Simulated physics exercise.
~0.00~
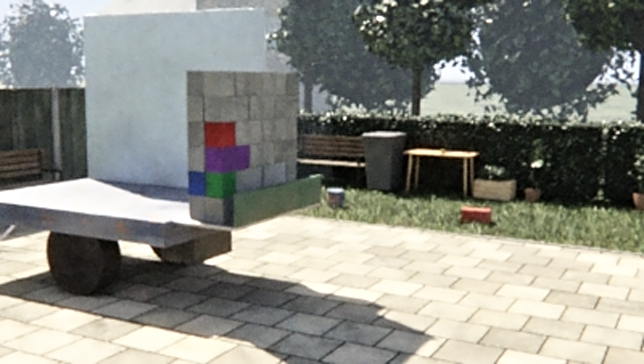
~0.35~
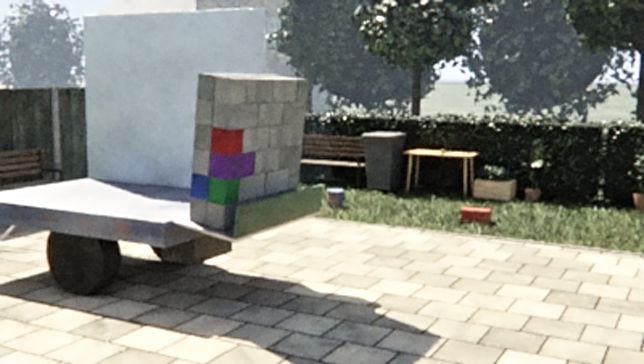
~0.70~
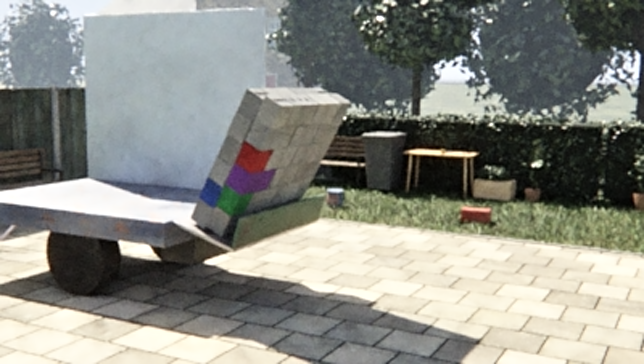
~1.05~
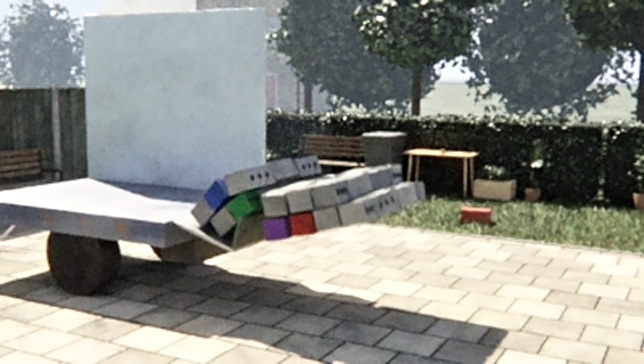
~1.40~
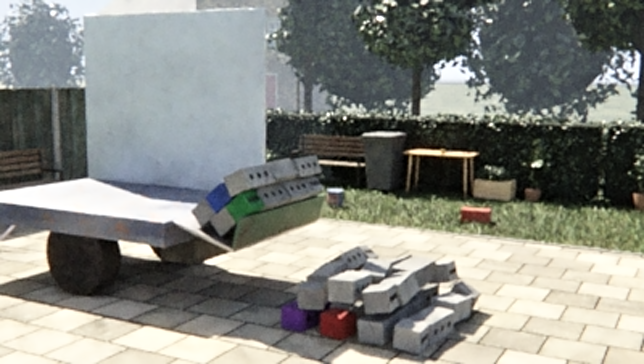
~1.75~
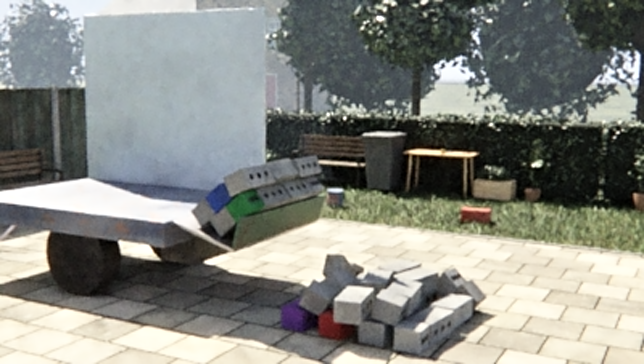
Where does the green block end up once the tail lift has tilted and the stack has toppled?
The green block stays on the tail lift, lying tilted beside the blue block, while many other blocks end up on the paving.
